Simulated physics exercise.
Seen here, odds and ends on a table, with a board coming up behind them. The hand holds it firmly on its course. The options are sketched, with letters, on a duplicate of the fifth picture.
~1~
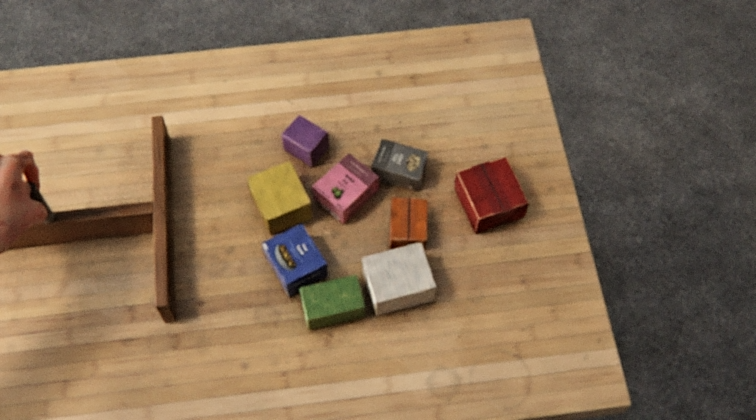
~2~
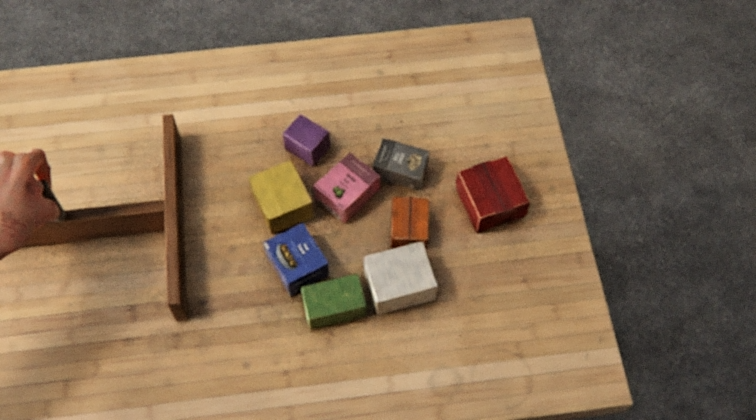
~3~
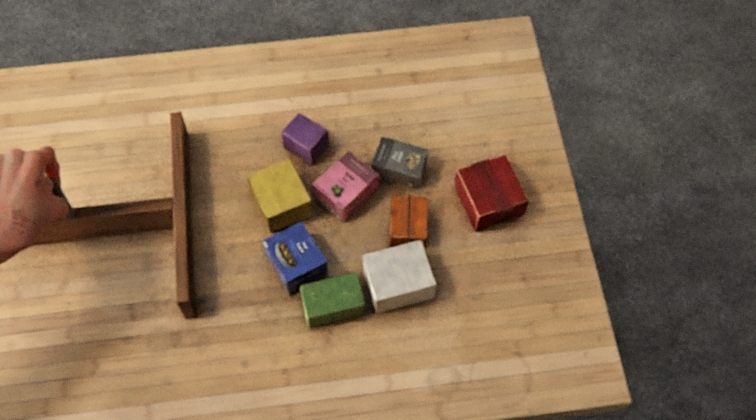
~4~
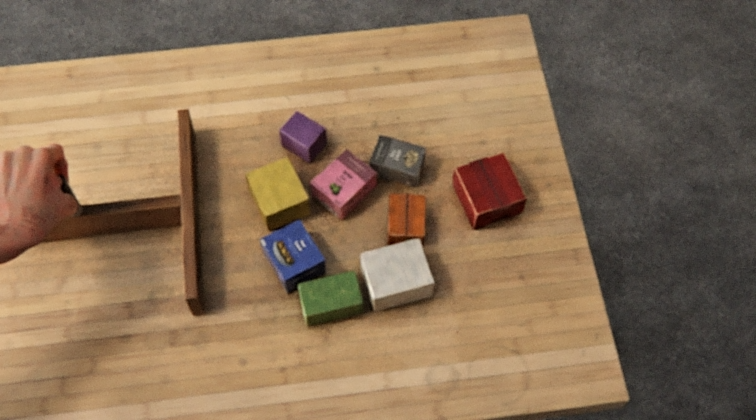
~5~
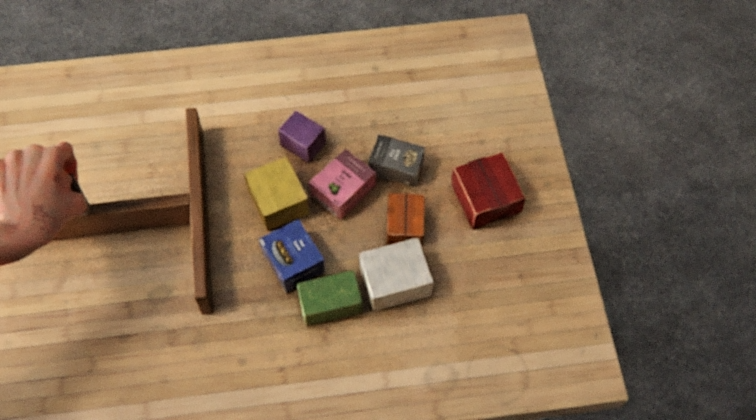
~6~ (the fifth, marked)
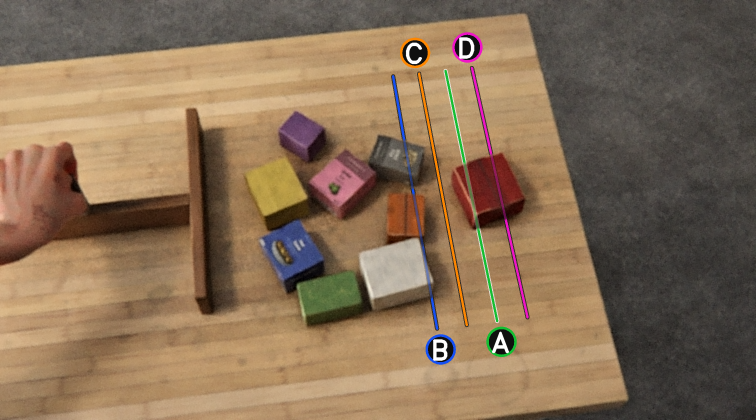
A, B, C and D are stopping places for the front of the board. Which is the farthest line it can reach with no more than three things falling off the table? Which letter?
It should halt at D.
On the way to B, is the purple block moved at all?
By then, yes.
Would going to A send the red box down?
Yes.
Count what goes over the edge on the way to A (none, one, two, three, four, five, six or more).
One.
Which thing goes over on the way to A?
It is the red box.
On the marked copy, A at (470, 187); B at (414, 194); C at (441, 190); D at (498, 184).
Taking D. A third of the way, board (305, 185); green block (354, 298); purple block (329, 135).
Two thirds of the way, board (414, 173); red box (537, 184); white block (520, 254).
When it is over, board (497, 163); red box over the edge; white block over the edge; two fallen.
As for the rest, A is within the limit but short; B is within the limit but short; C is within the limit but short.
